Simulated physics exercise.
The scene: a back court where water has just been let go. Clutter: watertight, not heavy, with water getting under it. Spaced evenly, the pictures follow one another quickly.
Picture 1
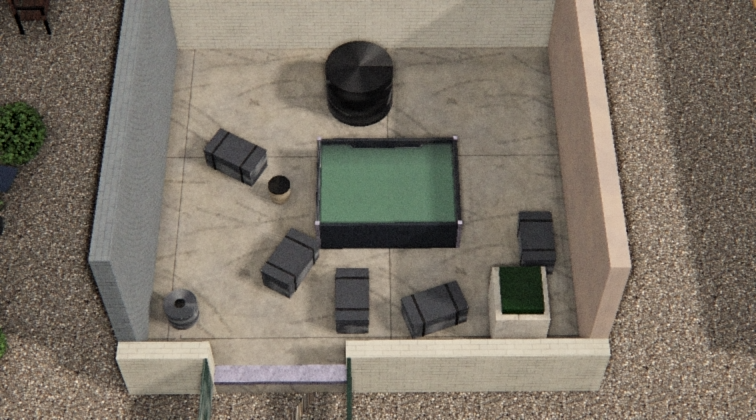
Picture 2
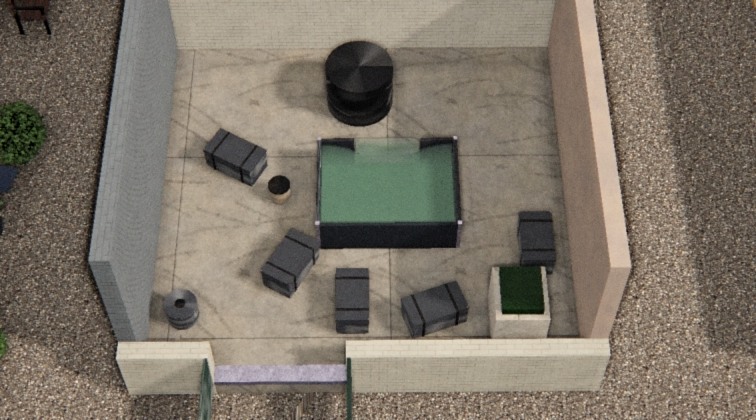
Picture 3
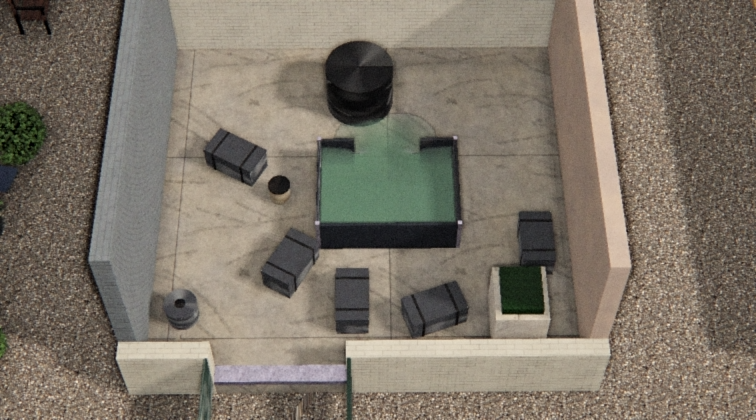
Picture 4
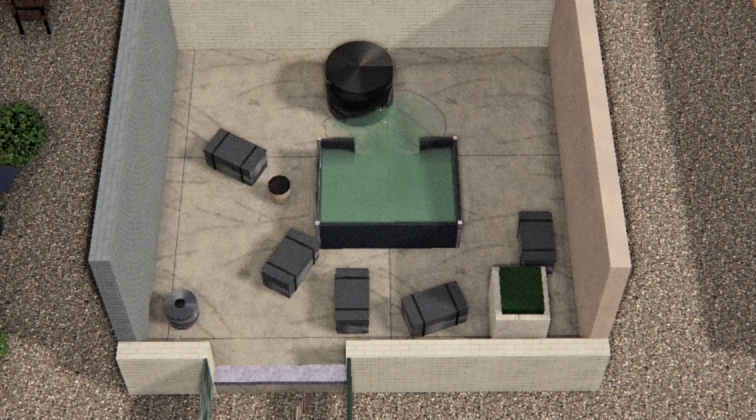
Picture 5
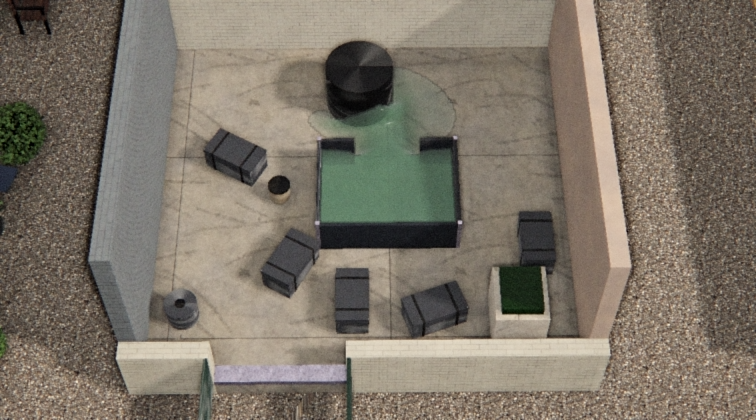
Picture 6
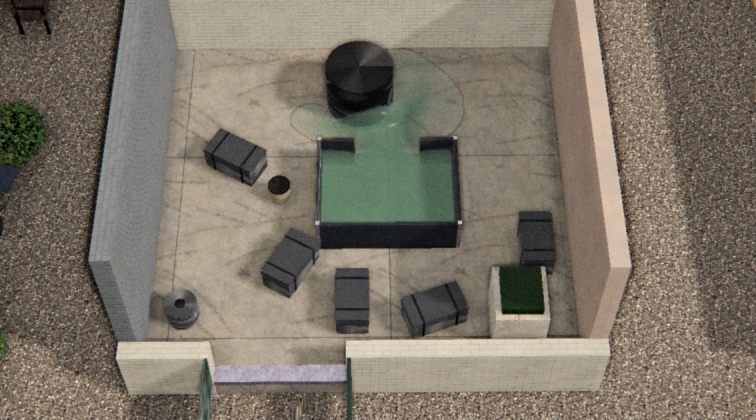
Green water pouring from a gap in the back of a dark-walled tank and spreading across a walled court, dark trunks staying still.
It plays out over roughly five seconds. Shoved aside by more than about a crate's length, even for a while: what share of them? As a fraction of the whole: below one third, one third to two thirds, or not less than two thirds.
The portion moved well away stays in the lowest third.
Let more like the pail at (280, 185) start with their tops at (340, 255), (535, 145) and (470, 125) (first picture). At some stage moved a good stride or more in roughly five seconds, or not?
Going by the order given: Stays in place, travels that far, stays in place.
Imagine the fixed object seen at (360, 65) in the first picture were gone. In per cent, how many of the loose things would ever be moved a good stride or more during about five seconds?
Roughly 0 per cent.
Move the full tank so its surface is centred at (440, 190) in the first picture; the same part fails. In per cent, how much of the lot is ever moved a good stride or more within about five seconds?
By my reckoning, about 0 per cent.
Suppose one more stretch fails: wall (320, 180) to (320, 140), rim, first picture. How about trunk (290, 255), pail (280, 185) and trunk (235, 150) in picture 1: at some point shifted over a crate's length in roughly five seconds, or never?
As listed: Never so far, shifted that much, that far or more.
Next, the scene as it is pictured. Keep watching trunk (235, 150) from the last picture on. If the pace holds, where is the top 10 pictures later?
Estimated position: Roughly (216, 168).
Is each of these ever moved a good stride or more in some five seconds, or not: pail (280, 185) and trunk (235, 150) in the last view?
Never got far, then went a long way.
A moment on, 0 of 7 are well off their spots; 0 afloat.
Next, 0 of 7 are well off their spots; 0 afloat.
Later, 1 of 7 are well off their spots; 0 afloat.
In the end, 1 of 7 are well off their spots, and 1 have been at some point; 1 afloat.
